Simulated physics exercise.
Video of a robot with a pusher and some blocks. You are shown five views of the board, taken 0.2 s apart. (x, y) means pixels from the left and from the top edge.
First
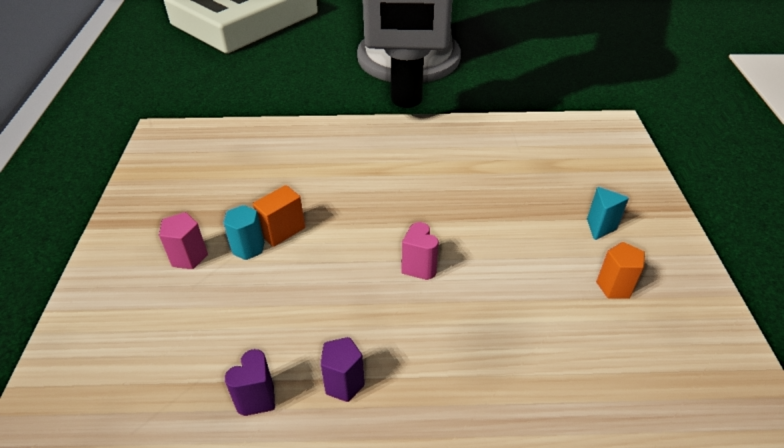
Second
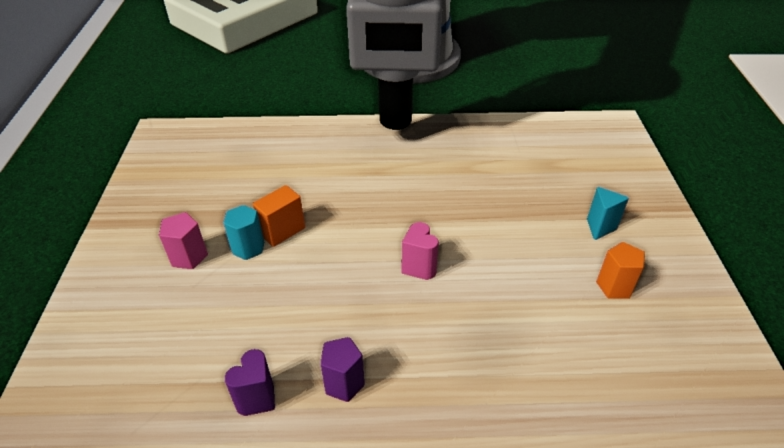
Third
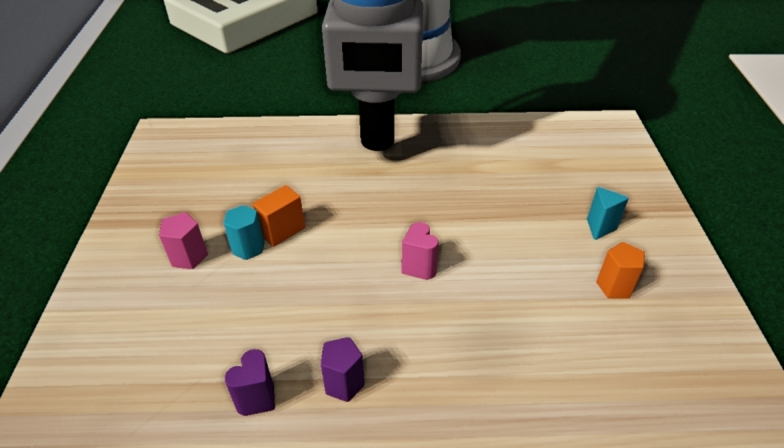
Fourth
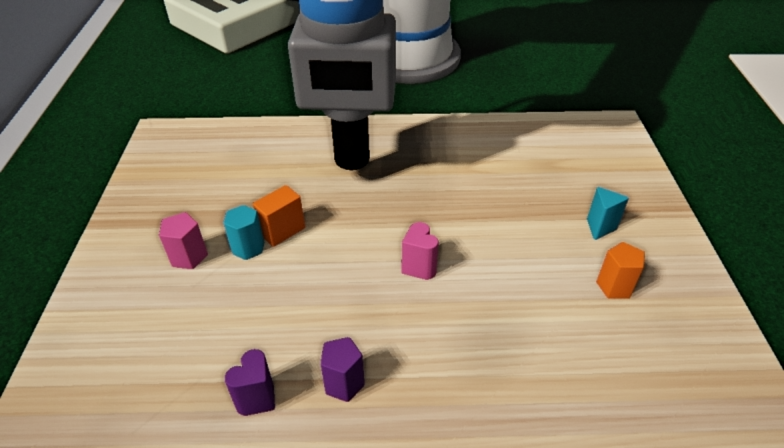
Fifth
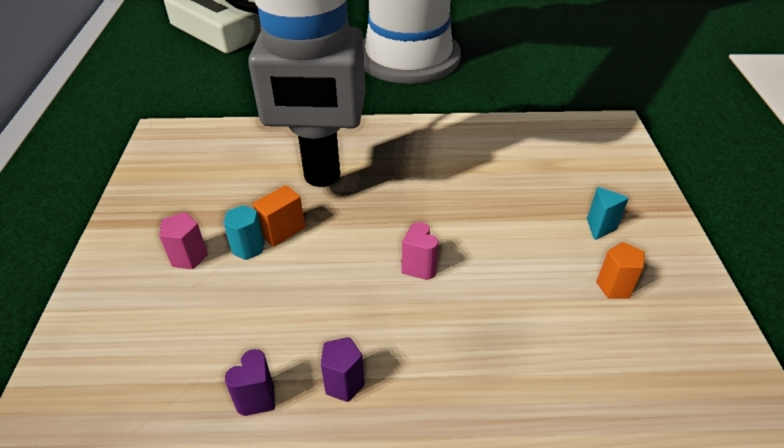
Robot arm with a black pusher moving forward and left over a wooden board, the scattered coloured blocks all staying still.
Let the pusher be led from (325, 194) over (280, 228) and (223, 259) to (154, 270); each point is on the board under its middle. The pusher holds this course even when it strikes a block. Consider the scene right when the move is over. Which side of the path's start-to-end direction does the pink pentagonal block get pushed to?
It moves over to the right.
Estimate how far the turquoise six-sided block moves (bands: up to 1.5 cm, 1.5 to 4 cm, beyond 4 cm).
My estimate: Beyond 4 cm.
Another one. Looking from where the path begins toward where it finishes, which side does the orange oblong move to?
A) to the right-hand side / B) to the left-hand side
I'll go with B - to the left-hand side.
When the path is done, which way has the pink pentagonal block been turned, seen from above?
Answer: Clockwise.
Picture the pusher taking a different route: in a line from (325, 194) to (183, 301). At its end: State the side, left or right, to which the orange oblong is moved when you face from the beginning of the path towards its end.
To the path's left.
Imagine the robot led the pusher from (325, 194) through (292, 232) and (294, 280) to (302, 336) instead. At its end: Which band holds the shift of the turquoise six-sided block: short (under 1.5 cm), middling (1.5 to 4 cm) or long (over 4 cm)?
Answer: 1.5 to 4 cm.
The first path, step by step. One third of the way, pusher (276, 211); turquoise six-sided block (218, 233), turned 65° clockwise; orange oblong (255, 224), turned 30° anticlockwise.
Two thirds of the way, pusher (218, 241); pink pentagonal block (173, 225); turquoise six-sided block (187, 251), turned 55° clockwise; orange oblong (235, 252), turned 80° anticlockwise.
At the end, pusher (146, 253); pink pentagonal block (113, 224), turned 60° clockwise; turquoise six-sided block (156, 266); orange oblong (235, 252), turned 80° anticlockwise.
